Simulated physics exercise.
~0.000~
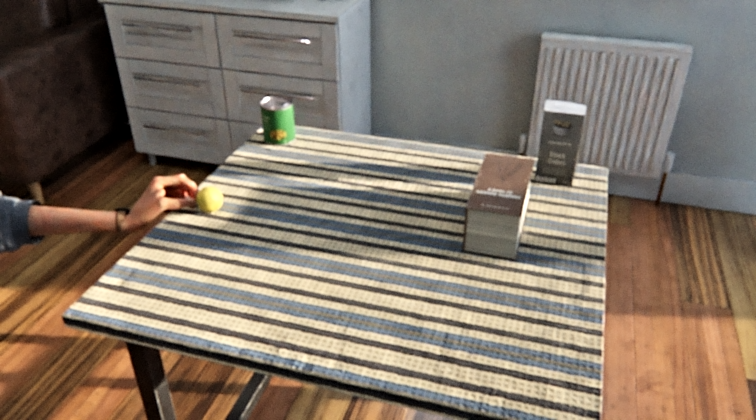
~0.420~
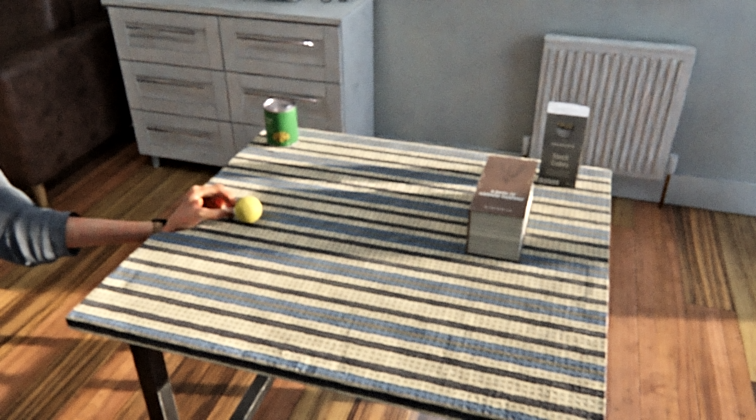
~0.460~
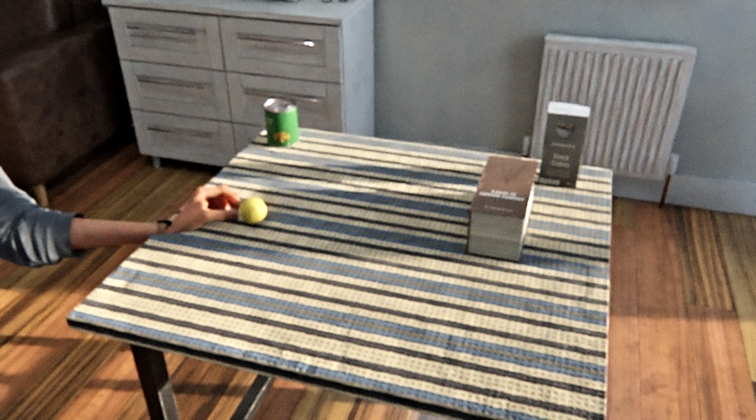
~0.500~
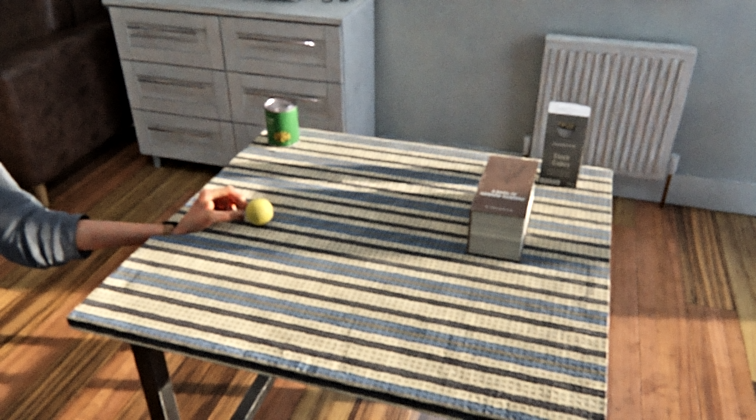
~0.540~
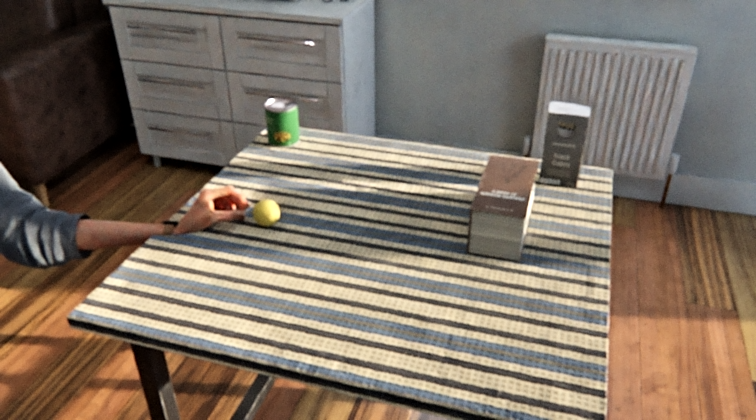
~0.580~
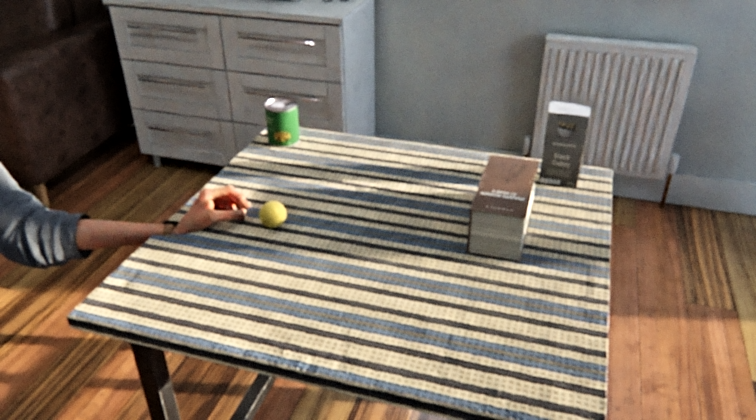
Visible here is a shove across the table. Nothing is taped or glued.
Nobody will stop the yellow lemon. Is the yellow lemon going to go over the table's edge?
No - I expect it to keep its place on the table.
After 0.68 s, yellow lemon rolled about its own width near (288, 218).
After 0.88 s, yellow lemon rolled well along near (316, 225).
After 1.08 s, yellow lemon rolled well along near (339, 230).
After 1.48 s, yellow lemon rolled well along near (367, 237).
At rest (2.1 s), moved from the start, yellow lemon. Seen from the same camera at the end, yellow lemon near (374, 238).
